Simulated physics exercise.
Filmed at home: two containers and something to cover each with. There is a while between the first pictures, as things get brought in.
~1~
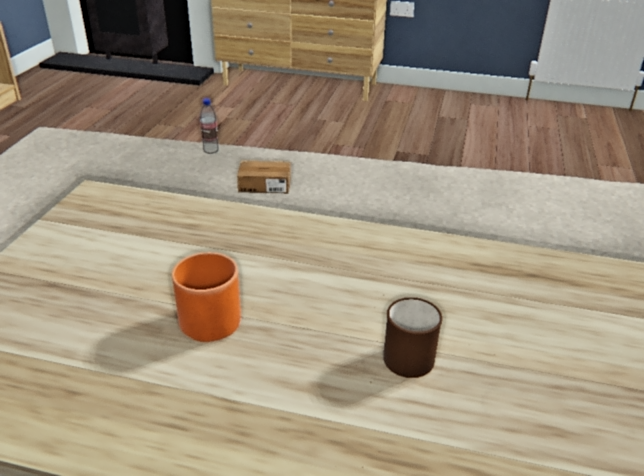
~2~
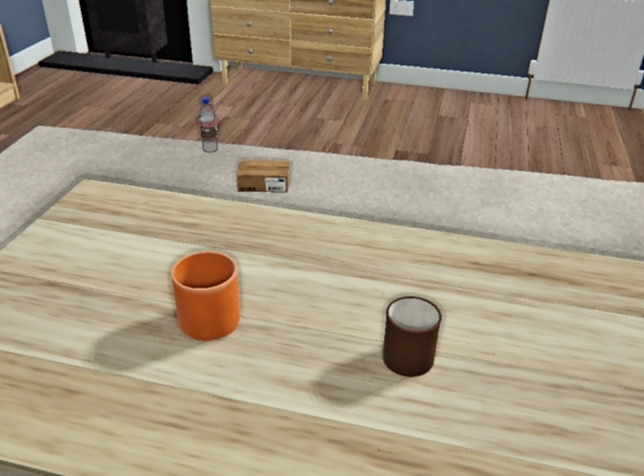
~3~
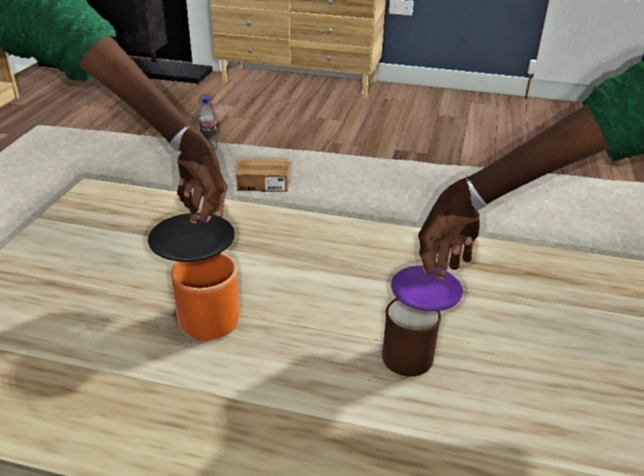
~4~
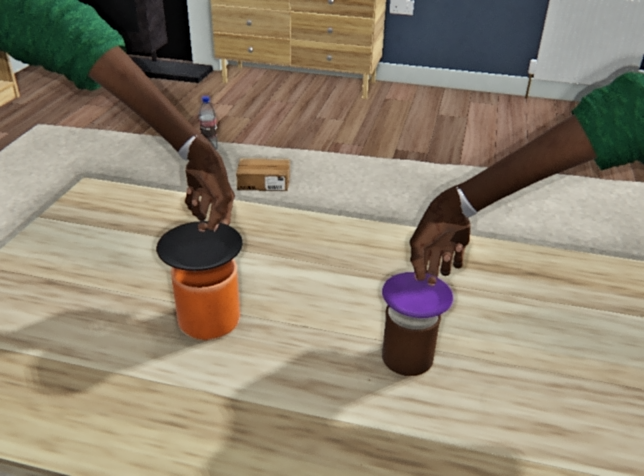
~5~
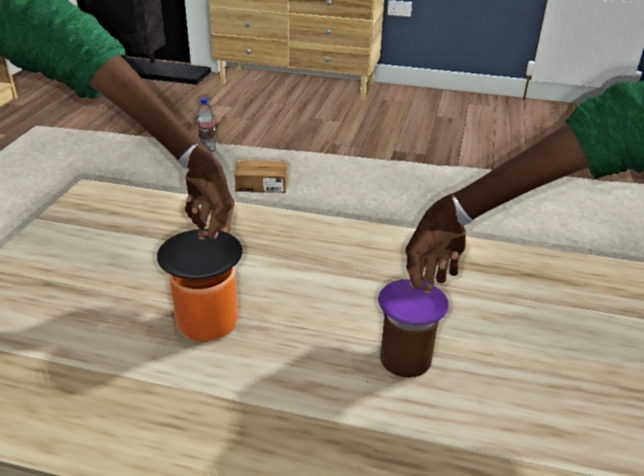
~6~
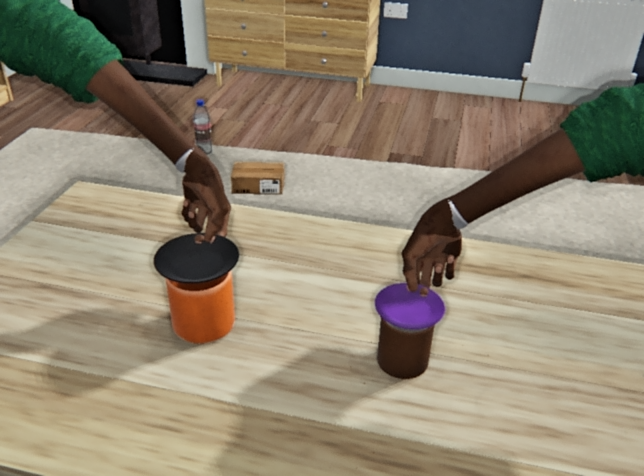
In the video, an orange mug and a dark brown pot stand on a wooden table; then two hands bring in a black saucer and a purple saucer, lowering them onto the mug and pot while still holding them.
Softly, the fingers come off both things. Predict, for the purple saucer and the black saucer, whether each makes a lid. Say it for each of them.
The purple saucer makes a lid, the black saucer makes a lid.
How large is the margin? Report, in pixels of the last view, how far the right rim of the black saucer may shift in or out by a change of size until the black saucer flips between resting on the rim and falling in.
Close to 12 pixels leftward.
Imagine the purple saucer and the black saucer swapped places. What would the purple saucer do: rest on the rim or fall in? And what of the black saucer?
Swapped, the purple saucer does not fall in and the black saucer does not fall in.
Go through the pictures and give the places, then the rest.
In the first picture, right pot (412, 338).
In the second picture, left mug (207, 296).
In the third picture, still on the way; purple saucer (427, 290); right pot (410, 336).
In the fourth picture, still on the way; black saucer (201, 249); left mug (207, 295).
In the fifth picture, still on the way; purple saucer (413, 304); right pot (409, 337).
In the sixth picture, in place, still held; purple saucer (409, 307); black saucer (197, 261); left mug (201, 299).
Then, 0.12 s after the last picture, purple saucer moving near (409, 312); black saucer sitting on the rim near (198, 267).
Then, 0.56 s after the last picture, purple saucer sitting on the rim near (409, 312); black saucer sitting on the rim near (198, 267).
At rest, the purple saucer covers the opening, near (409, 312); the black saucer covers the opening, near (198, 267).
